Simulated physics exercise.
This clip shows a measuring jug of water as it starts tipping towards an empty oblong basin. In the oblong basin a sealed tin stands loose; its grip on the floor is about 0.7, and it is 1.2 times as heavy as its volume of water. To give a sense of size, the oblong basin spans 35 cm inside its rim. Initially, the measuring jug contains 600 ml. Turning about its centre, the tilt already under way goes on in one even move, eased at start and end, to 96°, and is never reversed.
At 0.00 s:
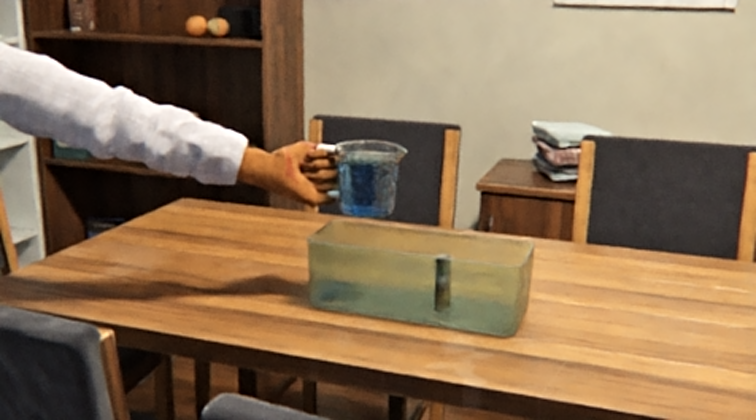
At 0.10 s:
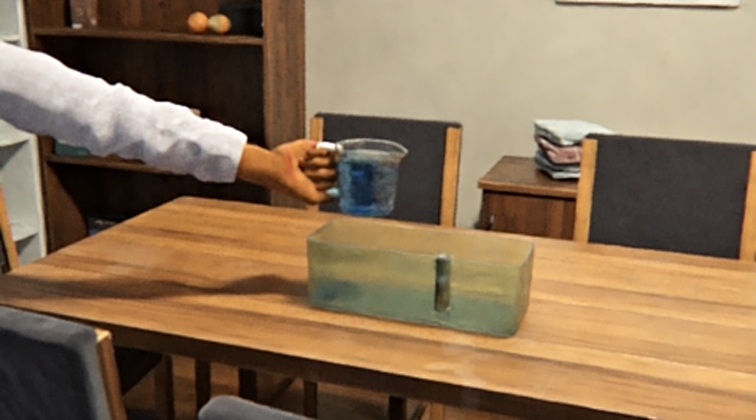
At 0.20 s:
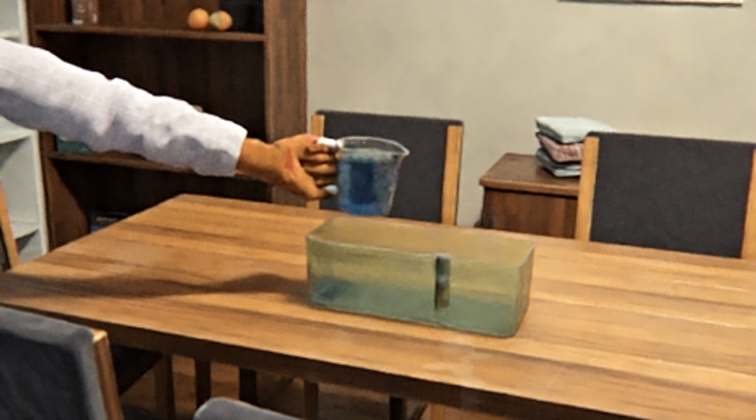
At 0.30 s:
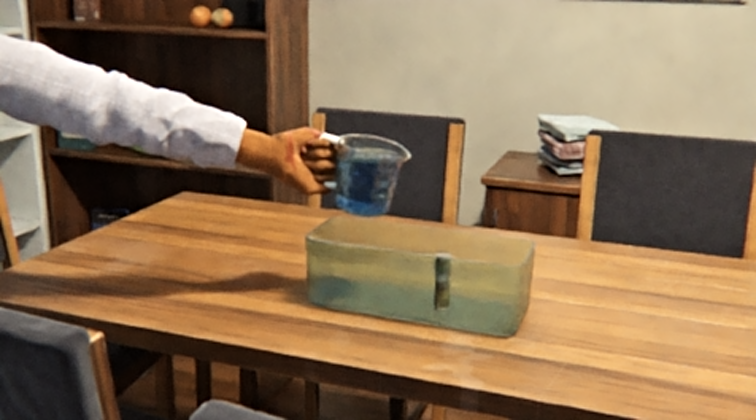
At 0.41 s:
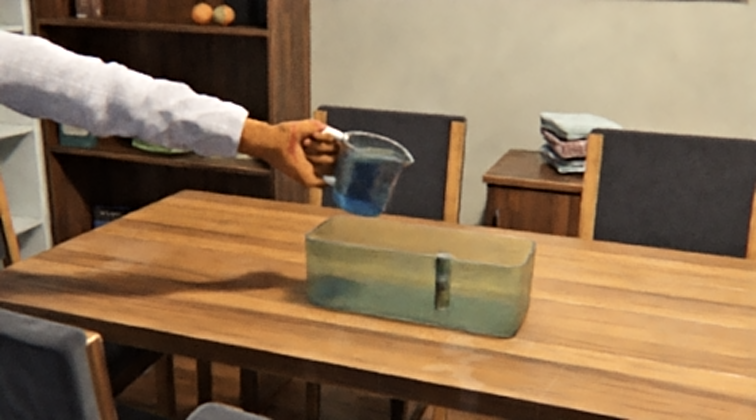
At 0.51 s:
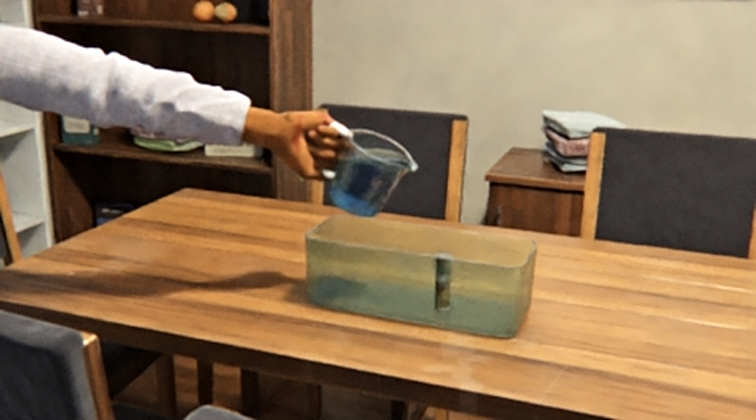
A clear measuring jug of blue water, gripped by a hand in a pale long sleeve reaching from the left, tilts smoothly rightward above a wooden table. The dining room is seen from slightly above, with dark chairs, brown shelves and folded cloths behind. Below the jug sits a greenish, see-through oblong basin, while the view drifts very slightly.
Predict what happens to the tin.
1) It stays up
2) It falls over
Answer: 2.
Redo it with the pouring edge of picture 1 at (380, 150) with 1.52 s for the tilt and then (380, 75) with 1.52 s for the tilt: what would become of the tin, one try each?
Run one: It does not tip. Run two: It tumbles.
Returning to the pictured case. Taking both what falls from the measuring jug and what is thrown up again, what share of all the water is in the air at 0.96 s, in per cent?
Near 14 per cent of it all.
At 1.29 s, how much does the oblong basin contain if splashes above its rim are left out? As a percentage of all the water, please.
70 per cent or thereabouts.
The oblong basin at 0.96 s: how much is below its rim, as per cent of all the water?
I reckon close to 20 percent of it.
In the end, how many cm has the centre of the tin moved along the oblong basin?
The middle of the tin ends some 7.5 cm along the basin.
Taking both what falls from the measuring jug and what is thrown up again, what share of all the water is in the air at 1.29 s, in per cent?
Near 8 per cent, I'd say.
After 0.96 s the tilt is 67° and 65 per cent is still to pour; the tin stands where it began.
After 1.29 s the tilt is 91° and 21 per cent is still to pour; the tin leans 23°.
After 1.64 s the tilt is 96° and 2 per cent is still to pour; the tin lies on its side.
After 2.02 s the tilt is 96° and 0 per cent is still to pour; the tin lies on its side.
In the end the tin lies on its side.
